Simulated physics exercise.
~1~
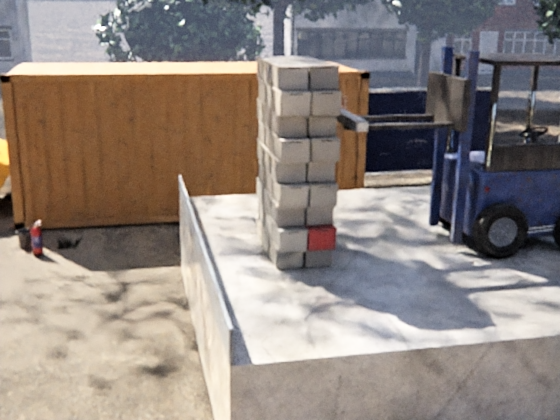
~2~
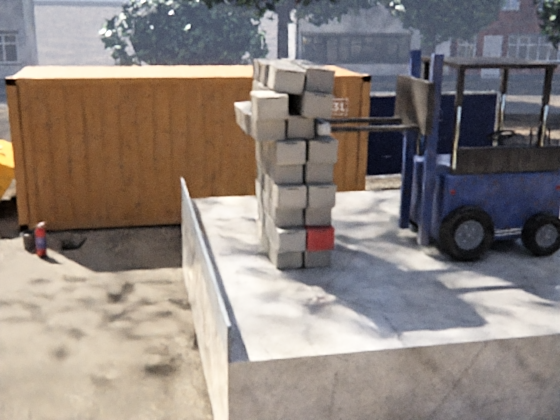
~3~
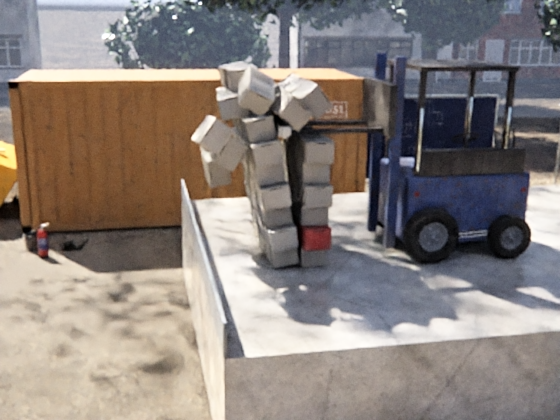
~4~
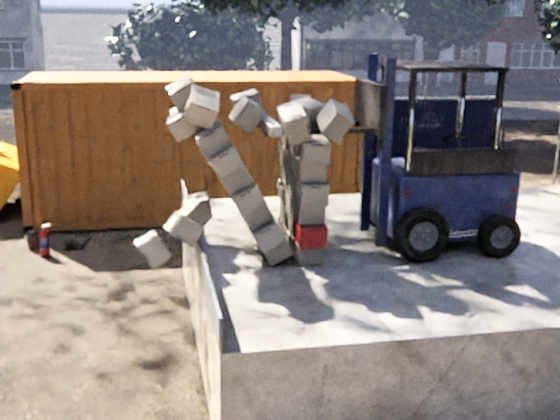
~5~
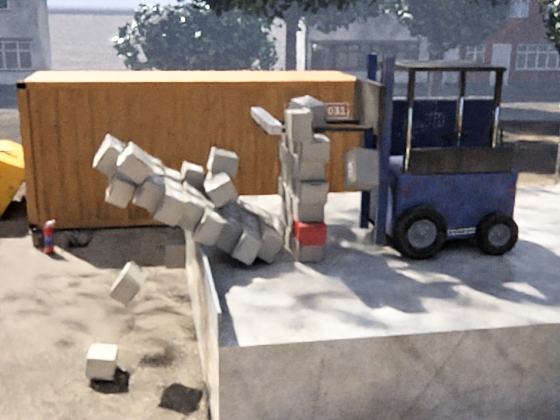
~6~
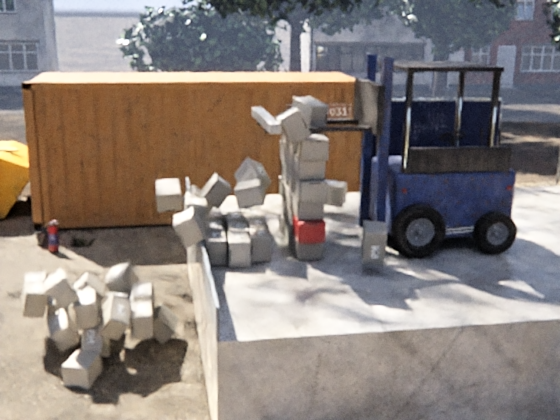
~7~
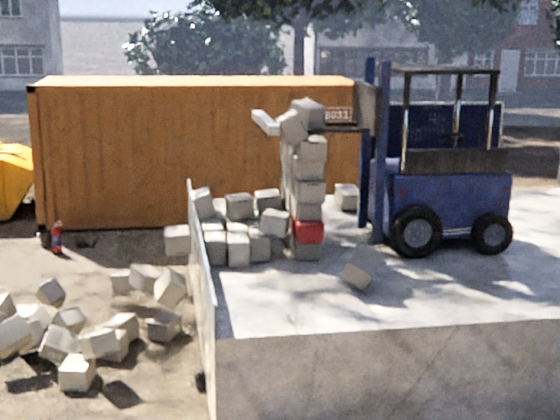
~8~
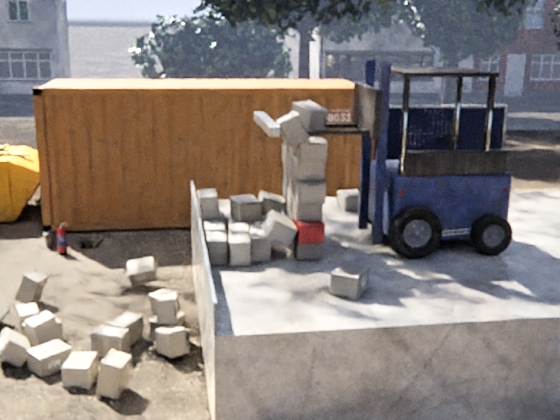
A blue forklift stands on a raised concrete platform in a sunlit yard, seen from slightly above, with an orange container behind and a small red object on the ground at left. It drives left toward a tall stack of pale grey blocks with one red block low on the near side, pushing its beam into the upper part. The top blocks tilt and break apart, then the left side leans and spills over the platform edge. The forklift stops while blocks tumble to the ground and scatter. A narrow column remains standing above the unmoved red block, with loose blocks heaped beside it.
